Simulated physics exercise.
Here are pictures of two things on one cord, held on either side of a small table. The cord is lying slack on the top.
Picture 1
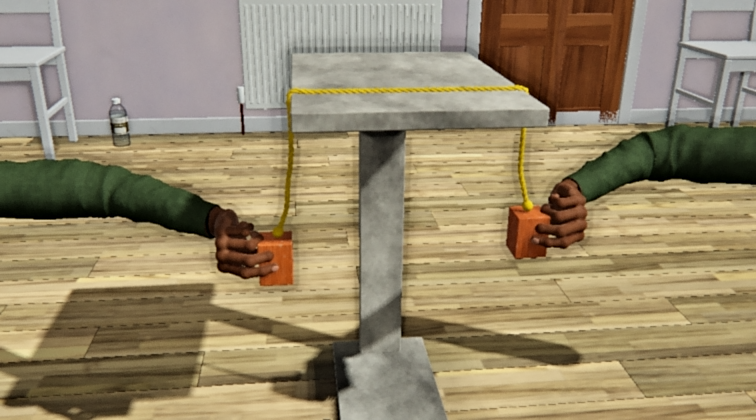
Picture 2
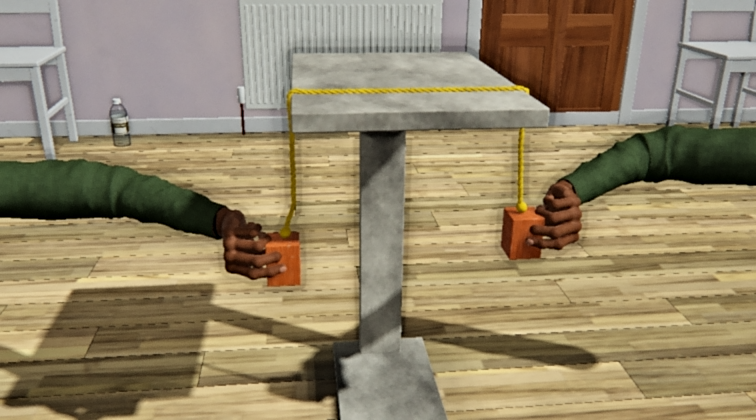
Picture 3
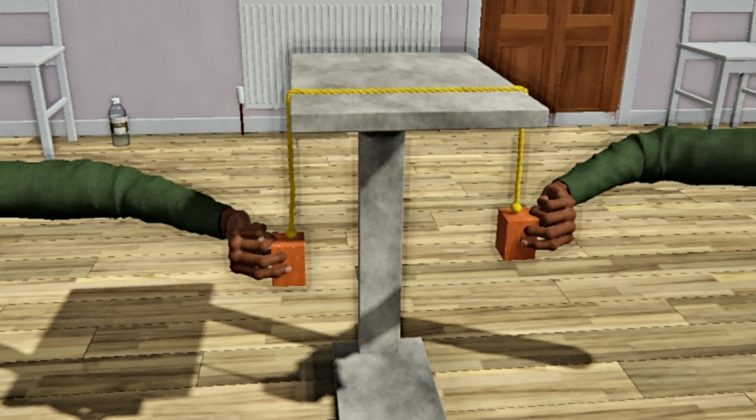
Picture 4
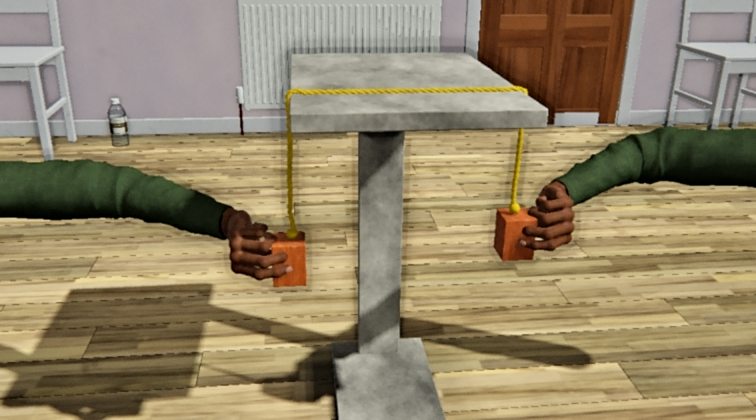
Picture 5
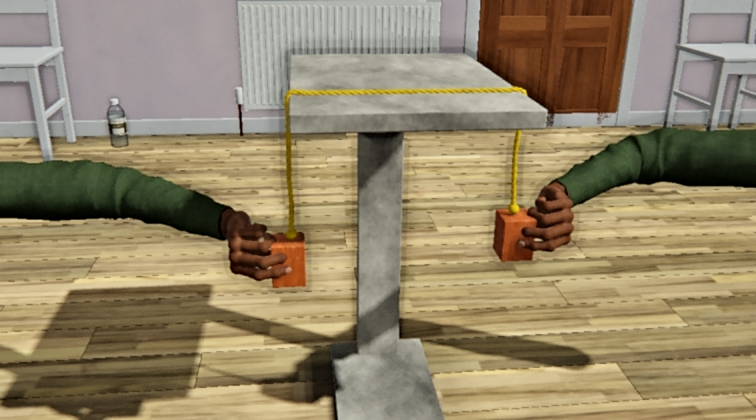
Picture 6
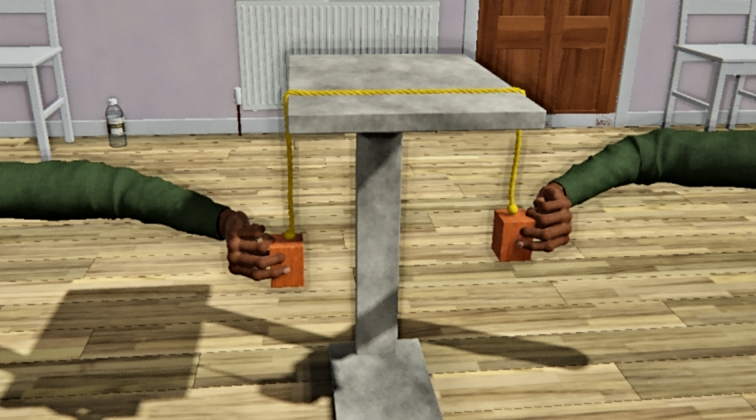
Two hands shift orange blocks on a yellow cord slightly inward beside a gray table, then stay nearly still.
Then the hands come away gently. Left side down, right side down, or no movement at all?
No motion.
Then, 0.16 s after the last picture, left block hanging as before near (288, 262); right block hanging as before near (511, 237).
Then, 0.46 s after the last picture, left block hanging as before near (297, 262); right block hanging as before near (505, 238).
Then, 1.26 s after the last picture, left block hanging as before near (290, 262); right block hanging as before near (509, 237).
At rest, left block hanging as before near (293, 262); right block hanging as before near (510, 237). The cord hangs still.
